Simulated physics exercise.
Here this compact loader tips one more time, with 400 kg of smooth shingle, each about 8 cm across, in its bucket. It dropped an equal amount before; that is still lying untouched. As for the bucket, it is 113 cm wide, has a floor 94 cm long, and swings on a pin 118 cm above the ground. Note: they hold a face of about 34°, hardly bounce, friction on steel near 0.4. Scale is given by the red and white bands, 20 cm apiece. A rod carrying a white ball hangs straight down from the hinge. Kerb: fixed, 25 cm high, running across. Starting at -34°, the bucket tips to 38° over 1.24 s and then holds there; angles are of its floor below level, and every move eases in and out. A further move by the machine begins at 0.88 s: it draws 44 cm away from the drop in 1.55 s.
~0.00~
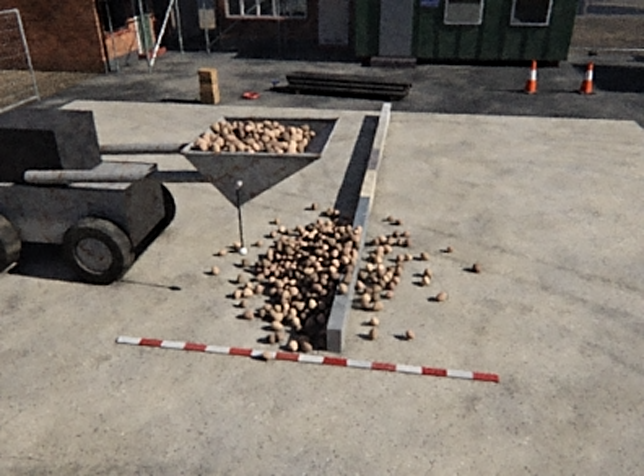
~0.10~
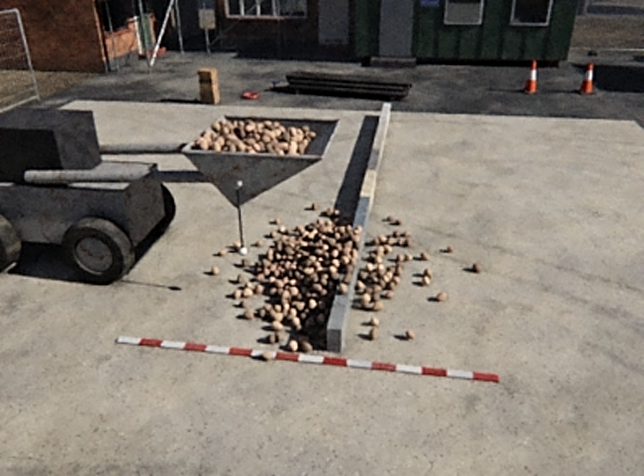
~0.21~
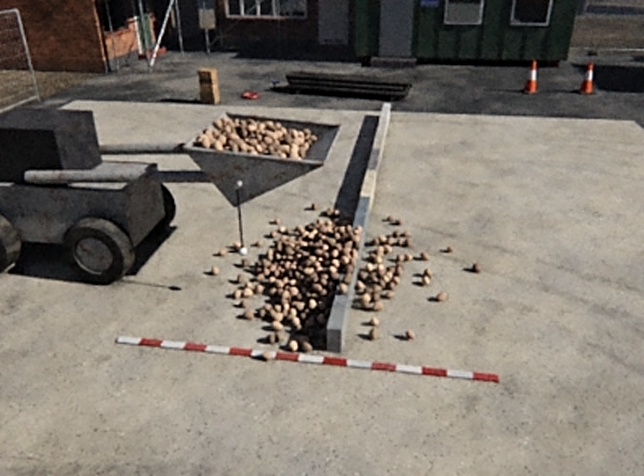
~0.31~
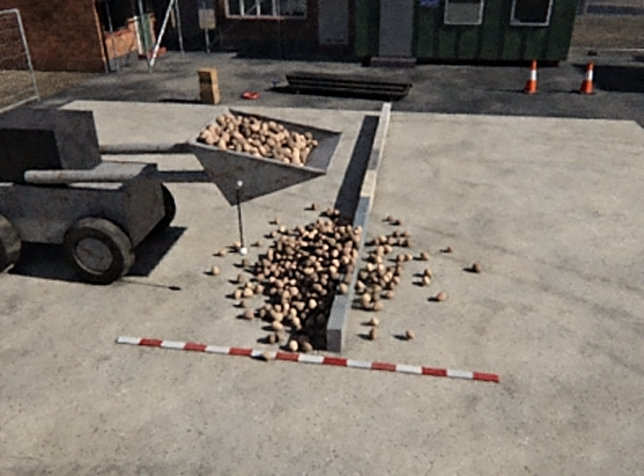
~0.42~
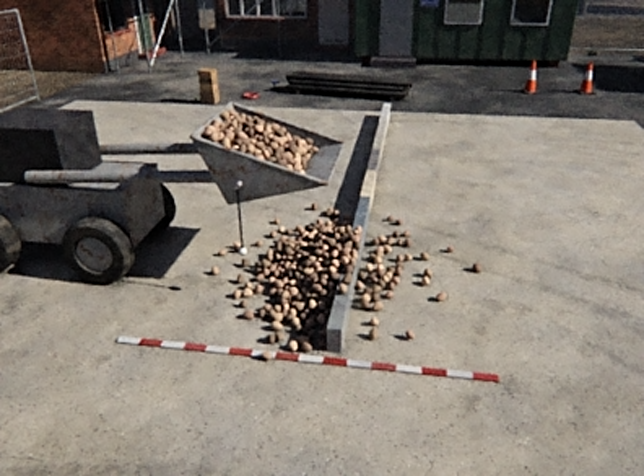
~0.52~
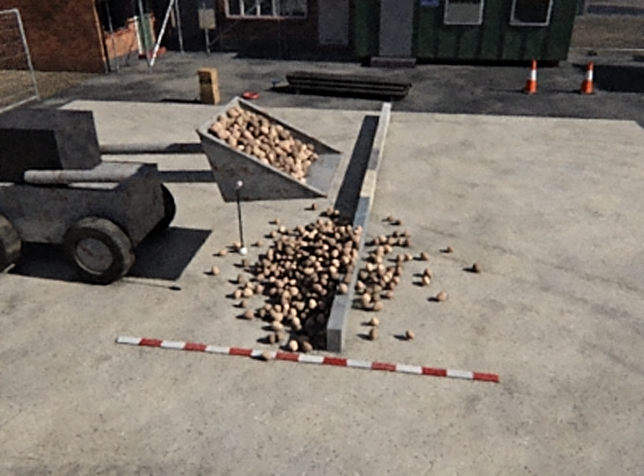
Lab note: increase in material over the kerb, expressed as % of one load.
Increase: 19 %.
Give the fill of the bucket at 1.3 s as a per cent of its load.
45 %.
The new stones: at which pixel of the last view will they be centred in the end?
I'd point to about (320, 256).
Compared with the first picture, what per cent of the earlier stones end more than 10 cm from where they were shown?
Some 25 percent, give or take.
After 0.9 s the floor is at 27°; in per cent of one load, 100 in the bucket, 91 on this side of the kerb, 9 over the kerb; the foremost stones are at (433, 275).
After 1.3 s the floor is at 38°; in per cent of one load, 47 in the bucket, 142 on this side of the kerb, 11 over the kerb; the foremost stones are at (433, 275).
After 2.9 s the floor is at 38°; in per cent of one load, 0 in the bucket, 171 on this side of the kerb, 29 over the kerb; the foremost stones are at (495, 286).
After 5.6 s the floor is at 38°; in per cent of one load, 0 in the bucket, 171 on this side of the kerb, 29 over the kerb; the foremost stones are at (495, 286). Net gain over the kerb, 19.
